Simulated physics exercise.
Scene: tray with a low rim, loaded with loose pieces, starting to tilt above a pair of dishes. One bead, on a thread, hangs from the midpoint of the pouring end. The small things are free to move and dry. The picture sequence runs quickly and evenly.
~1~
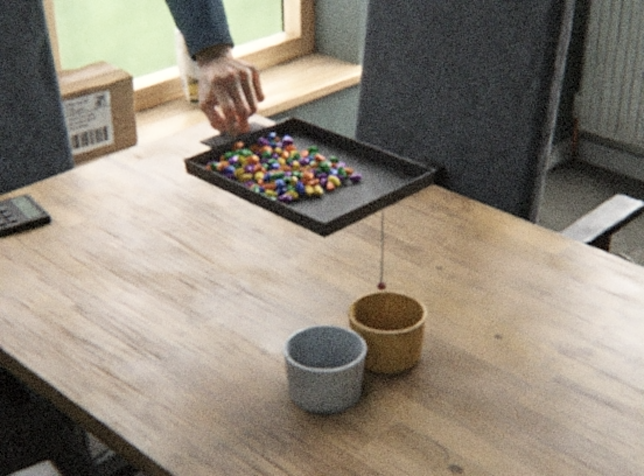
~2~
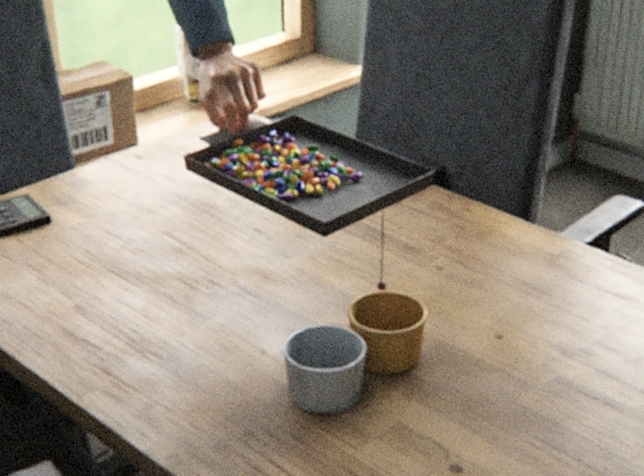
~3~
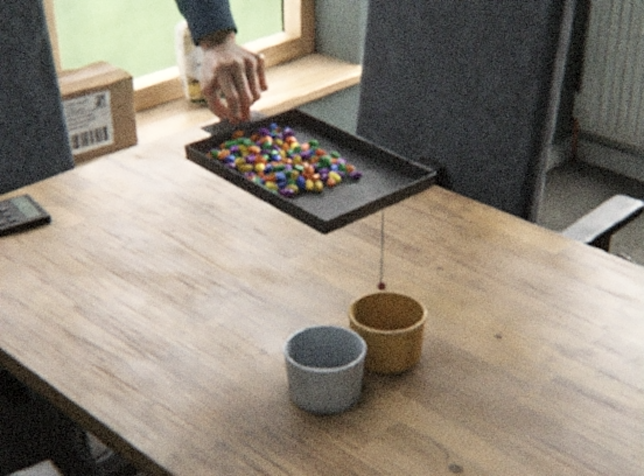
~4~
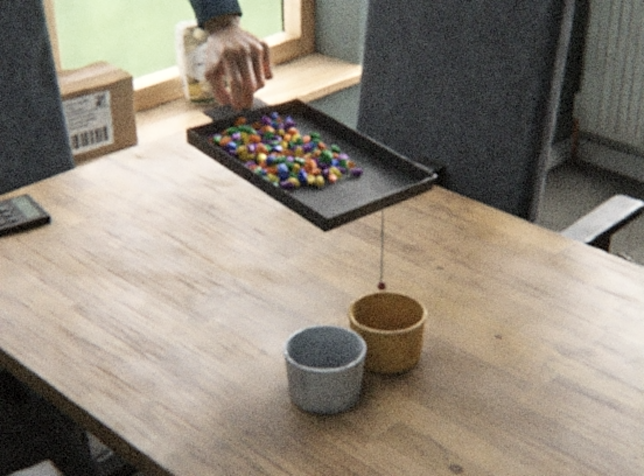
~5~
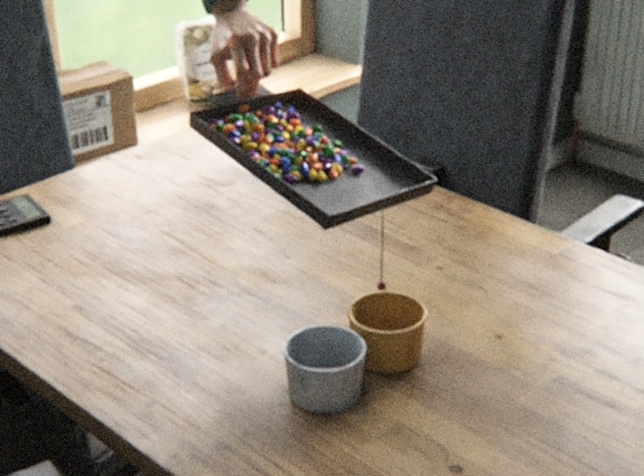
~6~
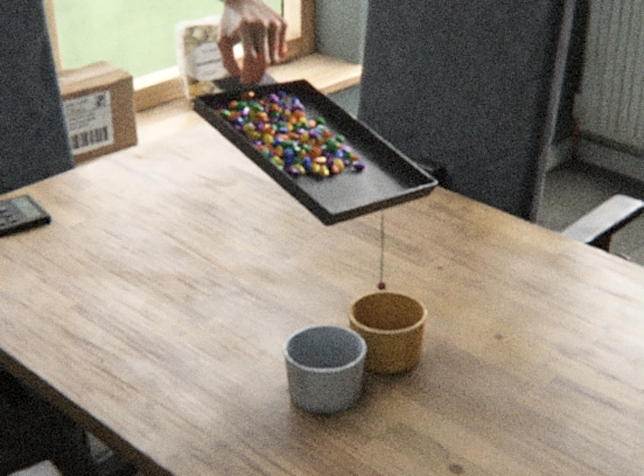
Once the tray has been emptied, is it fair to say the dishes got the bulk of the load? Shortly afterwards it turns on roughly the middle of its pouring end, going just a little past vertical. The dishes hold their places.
No, they got less than half.
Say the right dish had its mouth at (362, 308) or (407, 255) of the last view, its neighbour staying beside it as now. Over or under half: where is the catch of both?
For the two tries in order: Not as much as half, not as much as half.
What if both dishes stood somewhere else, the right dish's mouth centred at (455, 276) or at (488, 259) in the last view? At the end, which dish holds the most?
Result, try one: The dish further right; try two: The dish further left.
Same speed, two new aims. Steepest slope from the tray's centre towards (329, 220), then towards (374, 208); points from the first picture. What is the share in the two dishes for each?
Well, 60 percent for one and then 40 percent for the other.
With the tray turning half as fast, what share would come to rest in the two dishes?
Share: Roughly 10%.
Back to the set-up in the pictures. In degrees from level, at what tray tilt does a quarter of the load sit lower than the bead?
About 90 degrees.
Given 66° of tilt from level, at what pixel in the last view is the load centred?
Near the pixel (397, 171).
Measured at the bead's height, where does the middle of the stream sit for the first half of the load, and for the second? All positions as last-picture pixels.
It goes through near (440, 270) first, then near (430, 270).
Soon after the last picture, tray tipped steeply; nearly all on the tray; a stray few outside both; a stray few in the air.
A little later, tray tipped past a quarter turn; about two thirds on the tray; a stray few in the right dish; about a quarter outside both; a stray few in the air.
Later still, tray tipped past a quarter turn; a small part in the right dish; nearly all outside both.
At rest, tray tipped past a quarter turn; none in the left dish; a small part in the right dish; nearly all outside both.
